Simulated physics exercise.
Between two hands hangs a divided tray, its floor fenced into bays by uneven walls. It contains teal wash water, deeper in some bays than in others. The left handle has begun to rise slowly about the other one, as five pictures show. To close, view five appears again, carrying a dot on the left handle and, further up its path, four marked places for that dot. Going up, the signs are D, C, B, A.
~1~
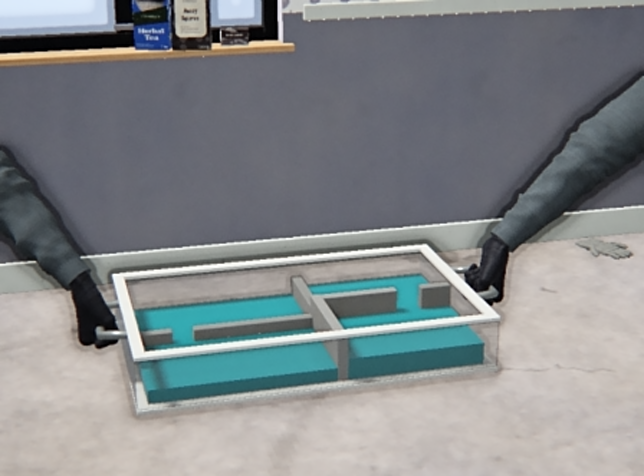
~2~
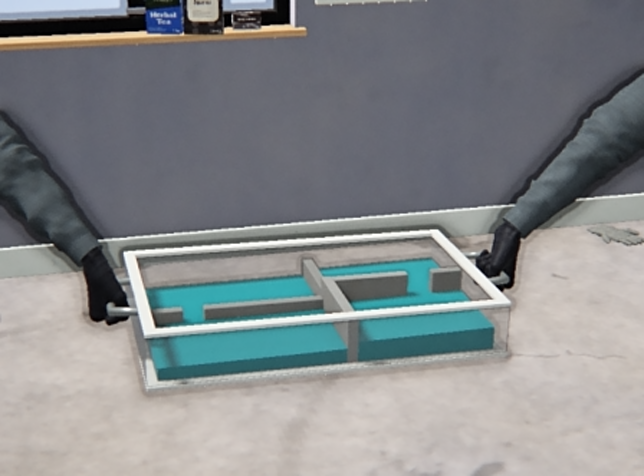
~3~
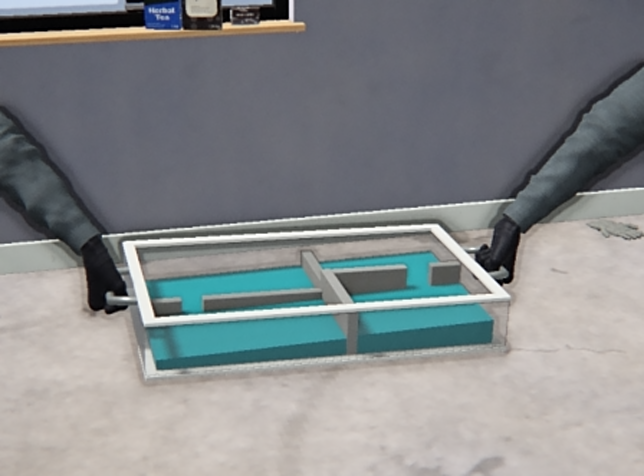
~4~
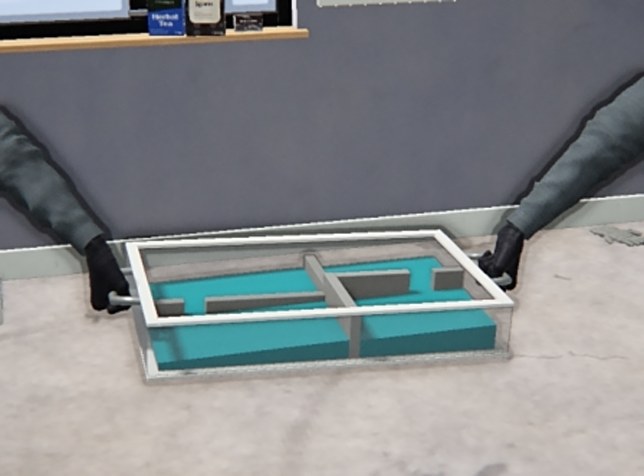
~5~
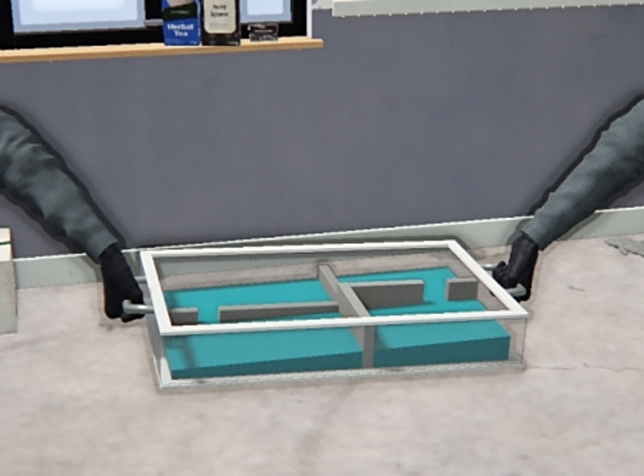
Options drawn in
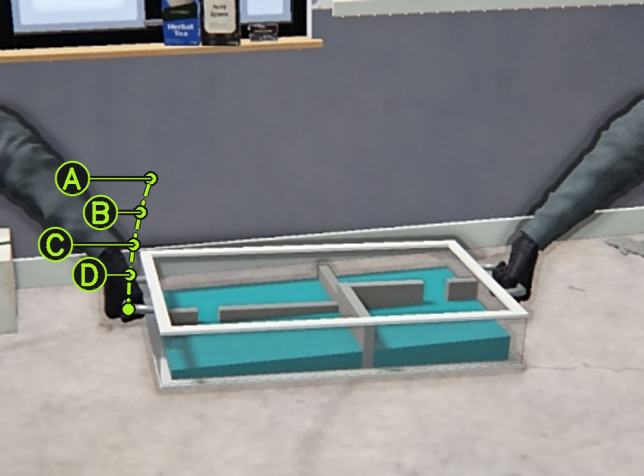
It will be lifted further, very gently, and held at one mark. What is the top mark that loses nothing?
Choose B.
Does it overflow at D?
No.
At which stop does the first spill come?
The answer is A.
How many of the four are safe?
Three of them.
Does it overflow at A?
Yes.
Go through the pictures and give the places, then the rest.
In the first picture, the tray is level; deepest in the front right bay, at (398, 330), shallowest in the back left; left handle at (98, 321).
In the second picture, tipped about 1° down to the right; no wall is crossed; left handle at (109, 298).
In the third picture, tipped about 2° down to the right; no wall is crossed; left handle at (108, 287).
In the fourth picture, tipped about 3° down to the right; no wall is crossed; left handle at (111, 287).
In the fifth picture, tipped about 3° down to the right; deepest in the back right bay, at (397, 287), shallowest in the front left; left handle at (125, 295).
On the marked copy, A at (150, 178); B at (140, 212); C at (133, 244); D at (129, 274).
For stop A, about 11 % goes over the rim.
For stop B, nothing spills; the front right bay holds the most.
For stop C, nothing spills; the front right bay holds the most.
For stop D, nothing spills; the front right bay holds the most.
